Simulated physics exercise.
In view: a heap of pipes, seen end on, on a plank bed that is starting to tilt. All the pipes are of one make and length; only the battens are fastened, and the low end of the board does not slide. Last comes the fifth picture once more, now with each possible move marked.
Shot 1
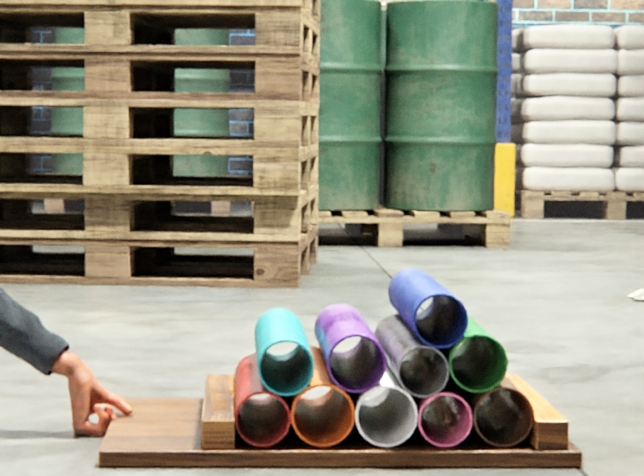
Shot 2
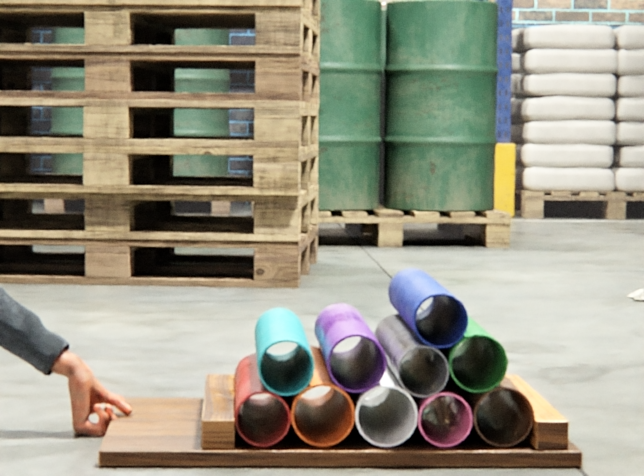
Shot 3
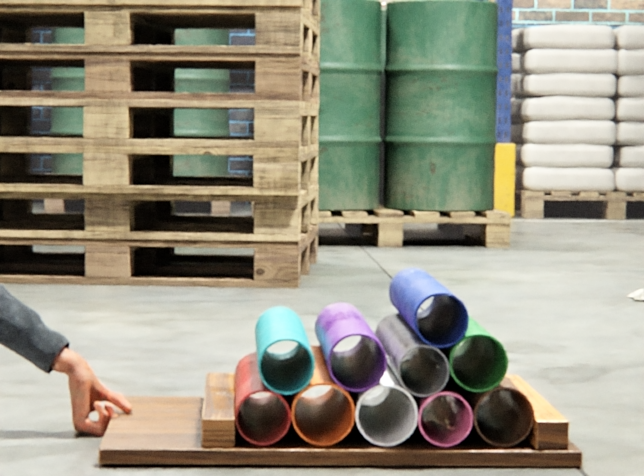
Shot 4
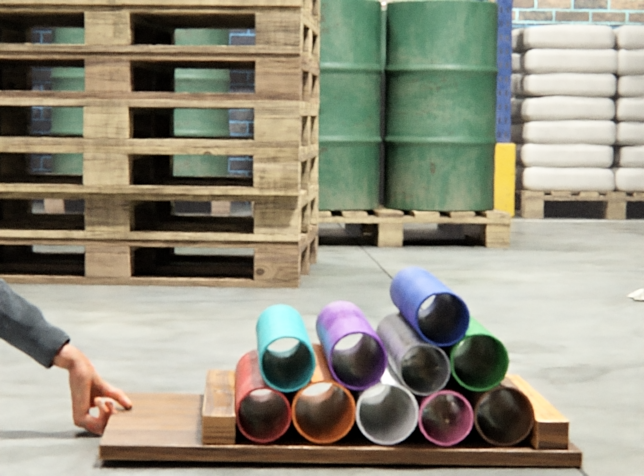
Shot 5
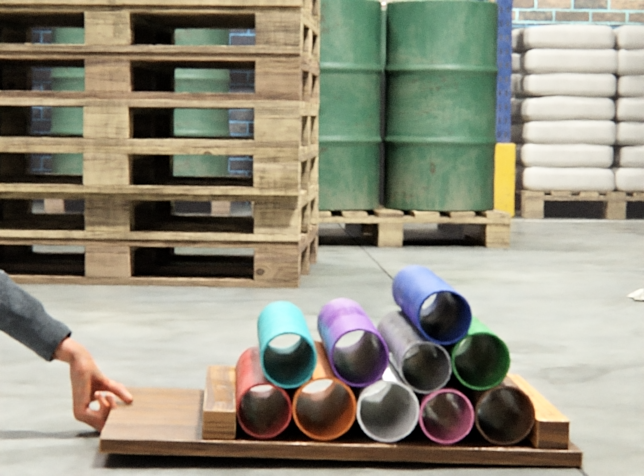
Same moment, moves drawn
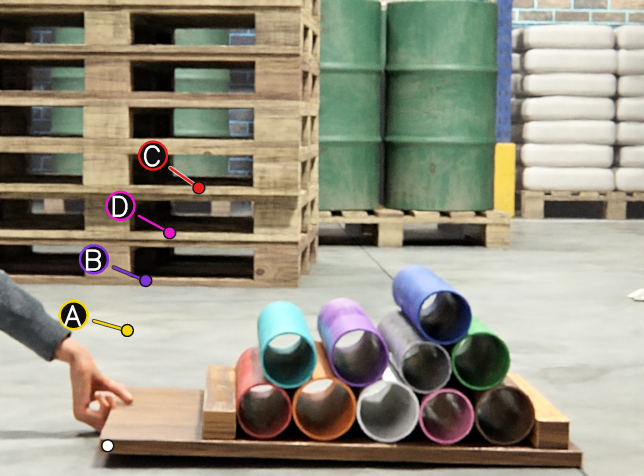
A hand slowly lifts the left end of a board holding stacked colourful pipes slightly.
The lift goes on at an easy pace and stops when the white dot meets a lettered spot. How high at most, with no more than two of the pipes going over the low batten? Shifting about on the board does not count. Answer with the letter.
Raise it to B.
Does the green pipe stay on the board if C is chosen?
No, with C.
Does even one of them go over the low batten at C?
Yes, at C.
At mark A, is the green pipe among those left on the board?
Yes.
On the marked copy, A at (127, 331); B at (146, 280); C at (199, 188); D at (170, 232); the white dot at (107, 446).
Taking B. A third of the way, board at 15°.
Two thirds of the way, board at 22°.
When it is over, board at 22°, none over the low batten.
As for the rest, A none over the low batten; C four over the low batten (grey, purple, green, blue); D three over the low batten (grey, green, blue).
